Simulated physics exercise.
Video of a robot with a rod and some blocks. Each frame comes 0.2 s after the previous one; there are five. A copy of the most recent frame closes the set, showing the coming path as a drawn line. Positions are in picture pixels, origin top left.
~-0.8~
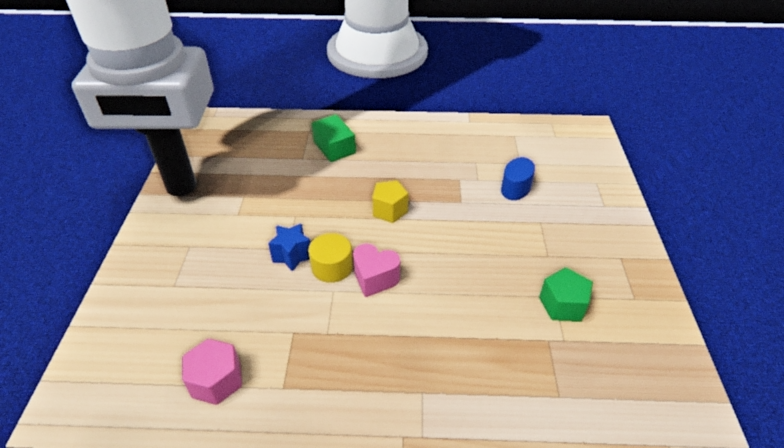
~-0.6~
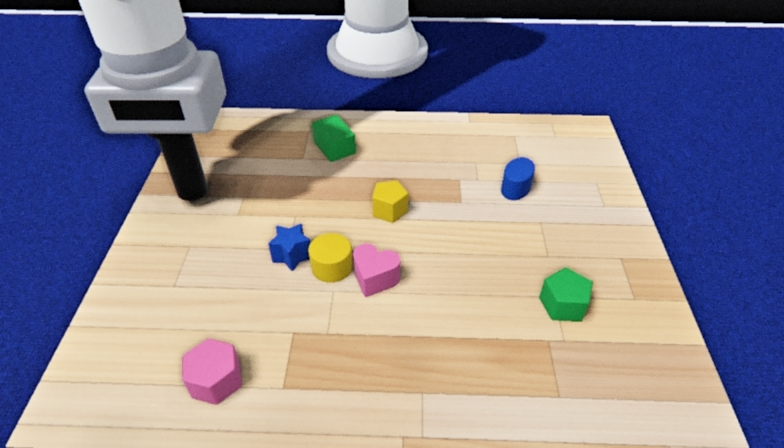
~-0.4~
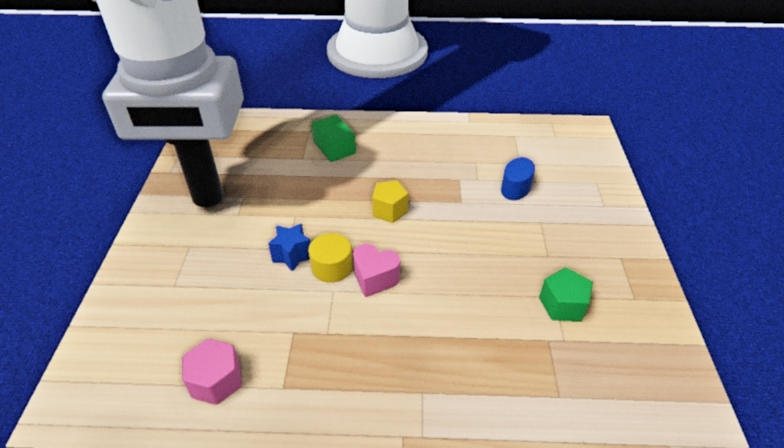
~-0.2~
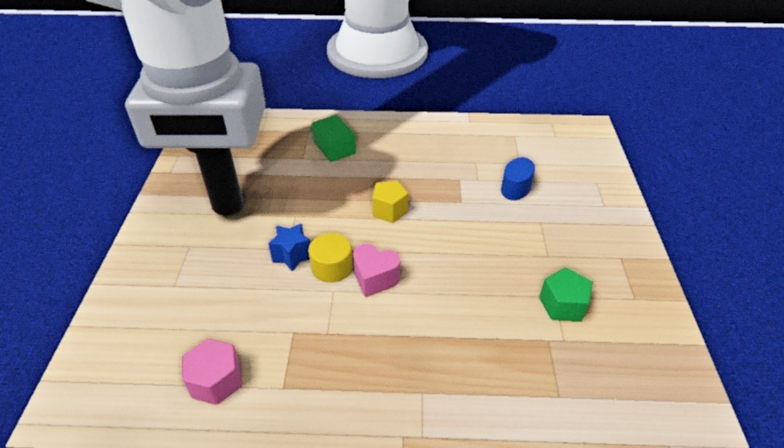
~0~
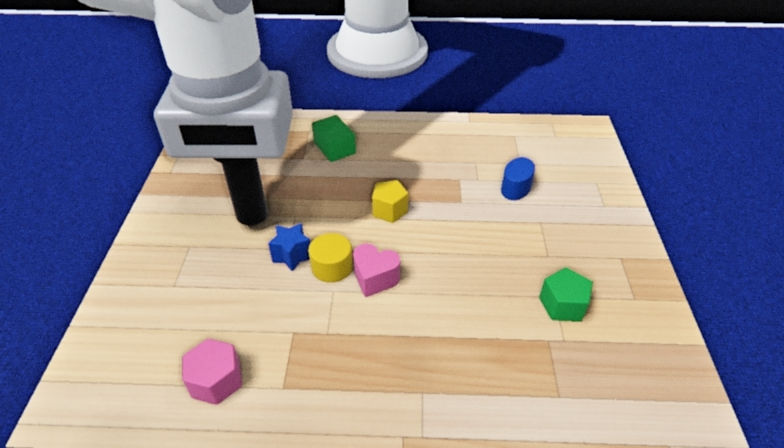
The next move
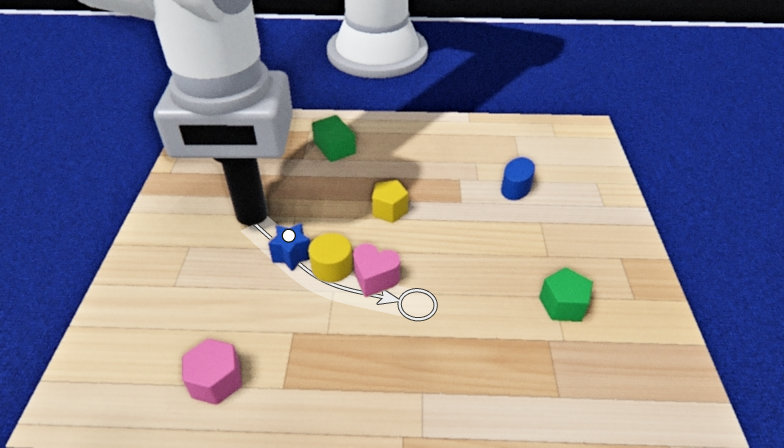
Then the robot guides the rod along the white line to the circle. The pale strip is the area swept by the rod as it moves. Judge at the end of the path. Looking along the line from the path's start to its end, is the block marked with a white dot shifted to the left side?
I expect not.
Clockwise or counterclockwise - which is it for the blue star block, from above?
The answer is clockwise.
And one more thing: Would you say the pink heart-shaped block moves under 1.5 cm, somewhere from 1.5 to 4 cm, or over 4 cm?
Movement: Over 4 cm.
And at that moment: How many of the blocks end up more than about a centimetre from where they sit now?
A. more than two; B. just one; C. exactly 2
Letter A.
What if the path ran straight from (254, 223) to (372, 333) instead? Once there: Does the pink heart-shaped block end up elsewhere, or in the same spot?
Well, the pink heart-shaped block shifts from its place.
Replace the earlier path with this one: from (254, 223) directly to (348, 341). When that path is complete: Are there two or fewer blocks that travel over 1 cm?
Short answer: No.
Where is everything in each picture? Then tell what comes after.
The first picture shows rod's lower end (182, 187); blue star block (289, 236); yellow round block (330, 247); pink heart-shaped block (375, 259).
The second picture shows rod (193, 191); blocks still.
The third picture shows rod (208, 197); blocks still.
The fourth picture shows rod (228, 205); blocks still.
The fifth picture shows rod (252, 215); blue star block (289, 236); yellow round block (330, 247); pink heart-shaped block (375, 259).
Drawn move, from (254, 223) through (293, 258) and (347, 289) to (418, 304); the dot is on the blue star block.
The first path, step by step. One third of the way, rod (292, 250); blue star block (309, 263), turned 20° clockwise; yellow round block (348, 257); pink heart-shaped block (388, 261), turned 20° clockwise.
Two thirds of the way, rod (348, 281); blue star block (332, 295), turned 100° clockwise; yellow round block (388, 272); pink heart-shaped block (425, 260).
At the end, rod (418, 296); blue star block (333, 296), turned 110° clockwise; yellow round block (459, 279); pink heart-shaped block (472, 251), turned 50° anticlockwise.
